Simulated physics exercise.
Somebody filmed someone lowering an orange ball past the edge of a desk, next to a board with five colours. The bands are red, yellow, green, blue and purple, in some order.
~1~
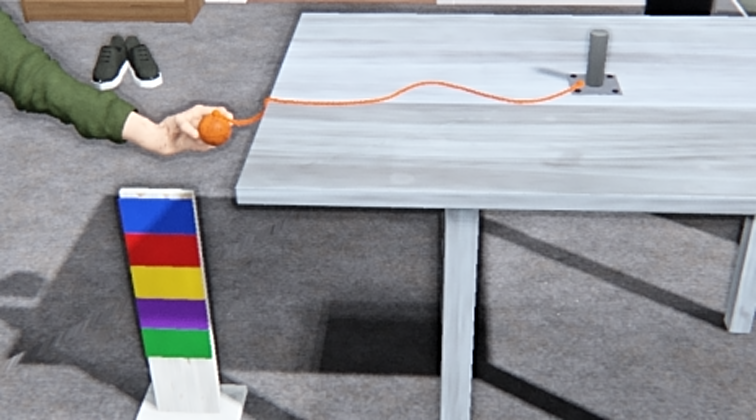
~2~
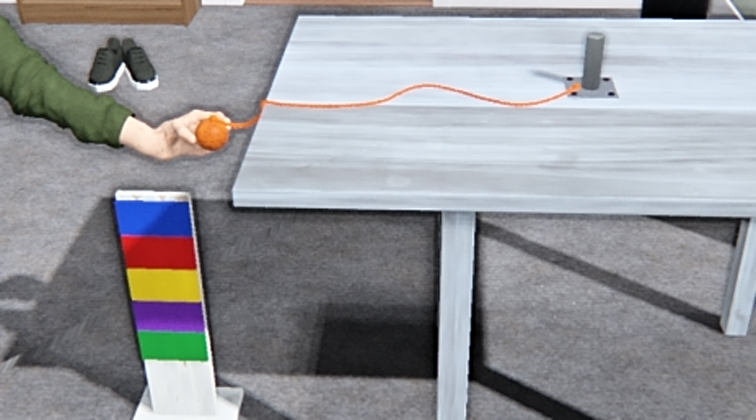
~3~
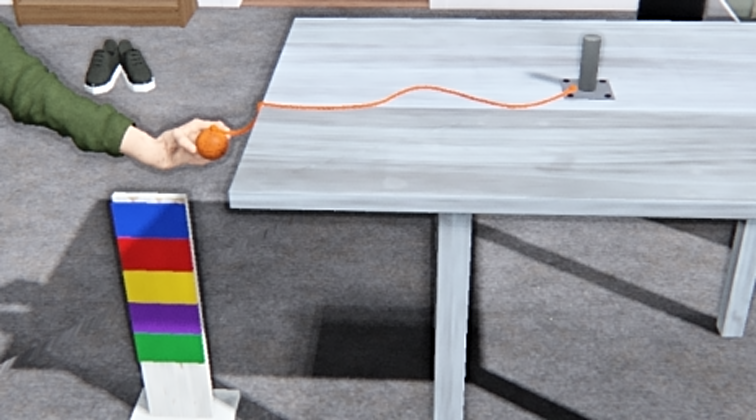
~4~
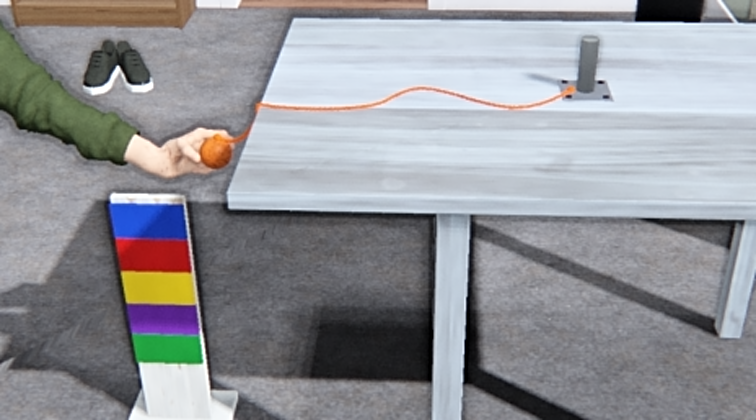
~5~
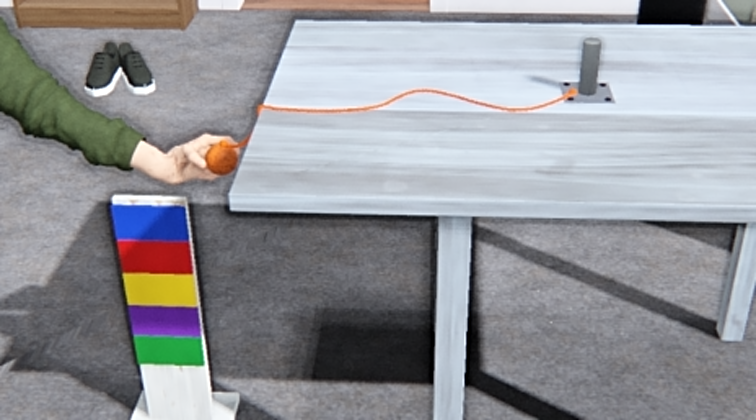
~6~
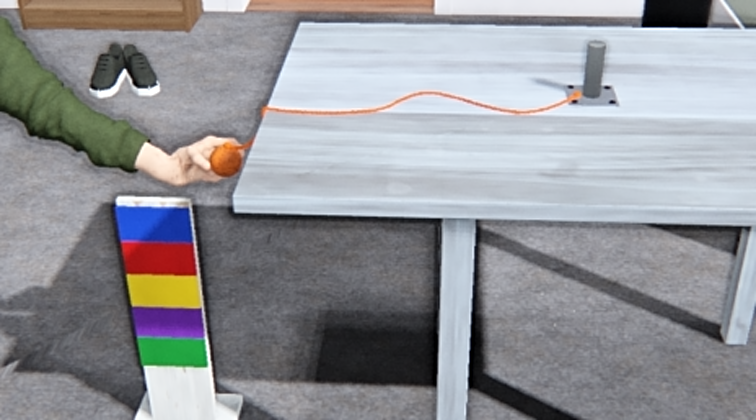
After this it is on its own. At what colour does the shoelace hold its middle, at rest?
At blue.
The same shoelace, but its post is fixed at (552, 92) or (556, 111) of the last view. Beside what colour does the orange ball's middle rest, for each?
Taking them in turn: Red; red.
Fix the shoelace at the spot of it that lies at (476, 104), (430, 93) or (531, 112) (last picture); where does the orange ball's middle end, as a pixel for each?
Try by try, around (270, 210), (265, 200) and (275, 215).
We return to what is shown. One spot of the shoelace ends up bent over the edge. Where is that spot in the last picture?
That spot is around (309, 113).
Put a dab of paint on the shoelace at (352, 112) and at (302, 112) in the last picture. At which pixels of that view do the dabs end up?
Near (308, 104) and (267, 117).
Soon after, ball near (250, 218); level with blue.
After that, ball near (283, 220); level with blue.
And then, ball near (290, 221); level with blue.
In the end, ball near (283, 222); level with blue. Its centre hangs level with the blue band.
